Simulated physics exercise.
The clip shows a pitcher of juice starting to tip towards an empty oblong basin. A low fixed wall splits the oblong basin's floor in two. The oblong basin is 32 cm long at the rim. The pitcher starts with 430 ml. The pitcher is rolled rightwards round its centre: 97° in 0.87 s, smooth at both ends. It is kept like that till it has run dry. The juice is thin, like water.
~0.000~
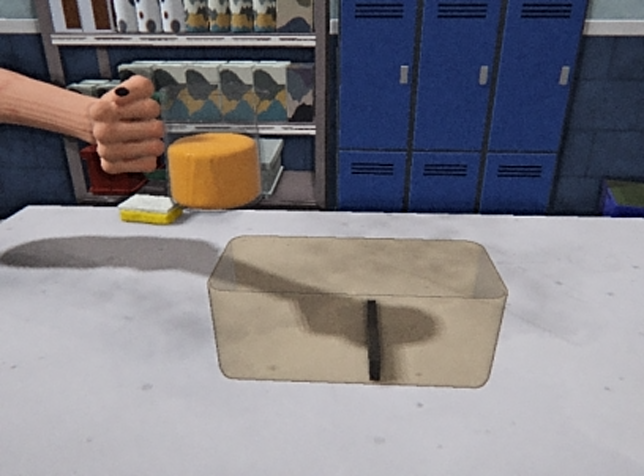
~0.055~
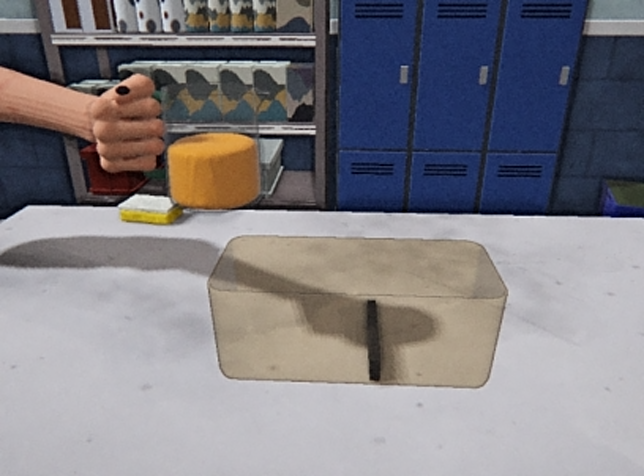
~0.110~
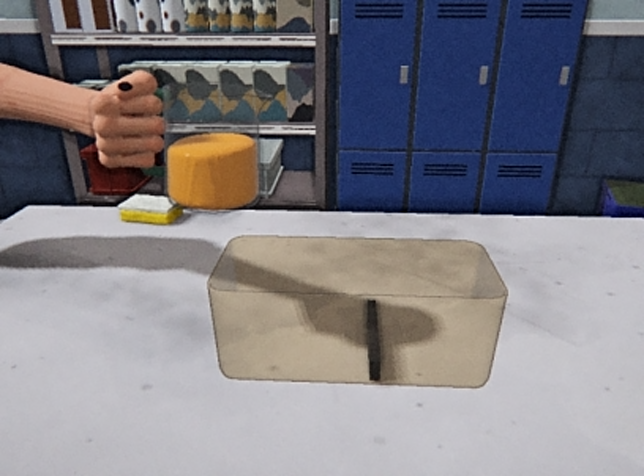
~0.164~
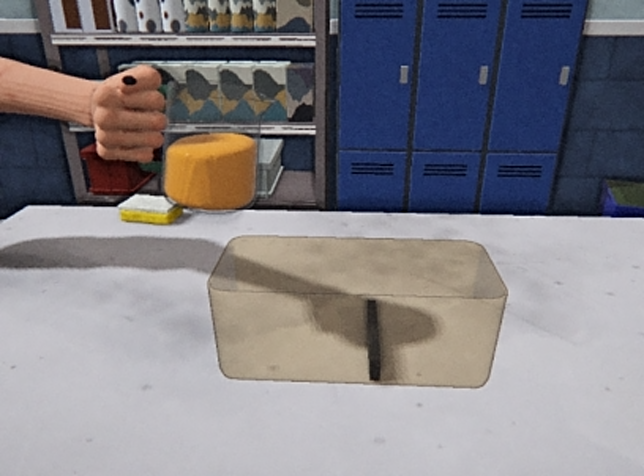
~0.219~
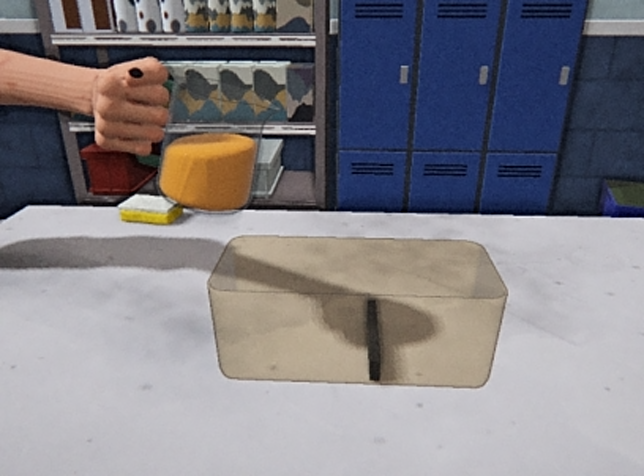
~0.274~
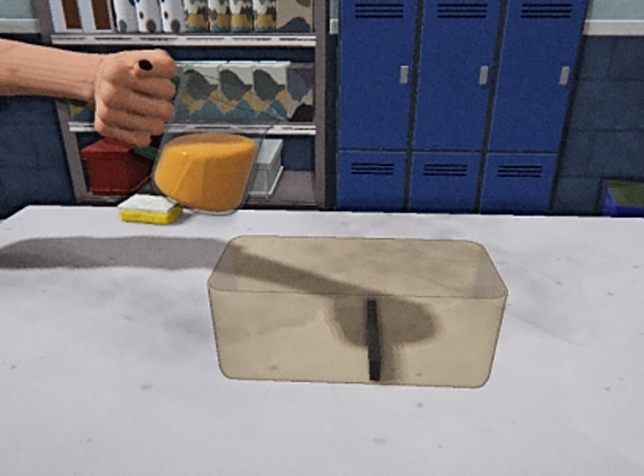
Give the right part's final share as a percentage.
About 9 per cent.
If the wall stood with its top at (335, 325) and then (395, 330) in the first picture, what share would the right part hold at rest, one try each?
In turn about 50 and 15 per cent.
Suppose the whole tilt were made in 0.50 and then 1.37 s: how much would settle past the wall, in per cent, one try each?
In turn about 5 and 10 per cent.
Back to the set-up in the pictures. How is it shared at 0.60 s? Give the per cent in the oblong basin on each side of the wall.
Left about 0, right about 0.
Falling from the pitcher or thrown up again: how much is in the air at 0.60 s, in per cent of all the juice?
Near 6 in a hundred.
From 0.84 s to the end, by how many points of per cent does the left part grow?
Near 54 in a hundred.
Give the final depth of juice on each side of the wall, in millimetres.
Some 16 mm on the left and 2 mm on the right.
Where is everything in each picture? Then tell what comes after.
The first frame shows tilt 0°; pouring edge (269, 91); surface from (172, 142) to (257, 143); the oblong basin's rim runs from (220, 262) to (494, 269); the wall's top is at (373, 328).
The second frame shows tilt 1°; pouring edge (270, 92); surface from (172, 142) to (257, 143).
The third frame shows tilt 4°; pouring edge (272, 95); surface from (172, 143) to (256, 143).
The fourth frame shows tilt 8°; pouring edge (276, 101); surface from (172, 144) to (257, 143).
The fifth frame shows tilt 14°; pouring edge (281, 108); surface from (168, 143) to (257, 144).
The sixth frame shows tilt 22°; pouring edge (285, 118); surface from (167, 143) to (258, 144).
Then, 0.60 s in, the tilt is 76° and 94 per cent is still to pour, 0 is left of the wall and 0 right of it.
Then, 0.84 s in, the tilt is 97° and 45 per cent is still to pour, 32 is left of the wall and 0 right of it.
Then, 1.10 s in, the tilt is 97° and 16 per cent is still to pour, 69 is left of the wall and 5 right of it.
Then, 1.37 s in, the tilt is 97° and 5 per cent is still to pour, 82 is left of the wall and 8 right of it.
Finally, 87 per cent lies left of the wall, 9 right of it and 3 outside.
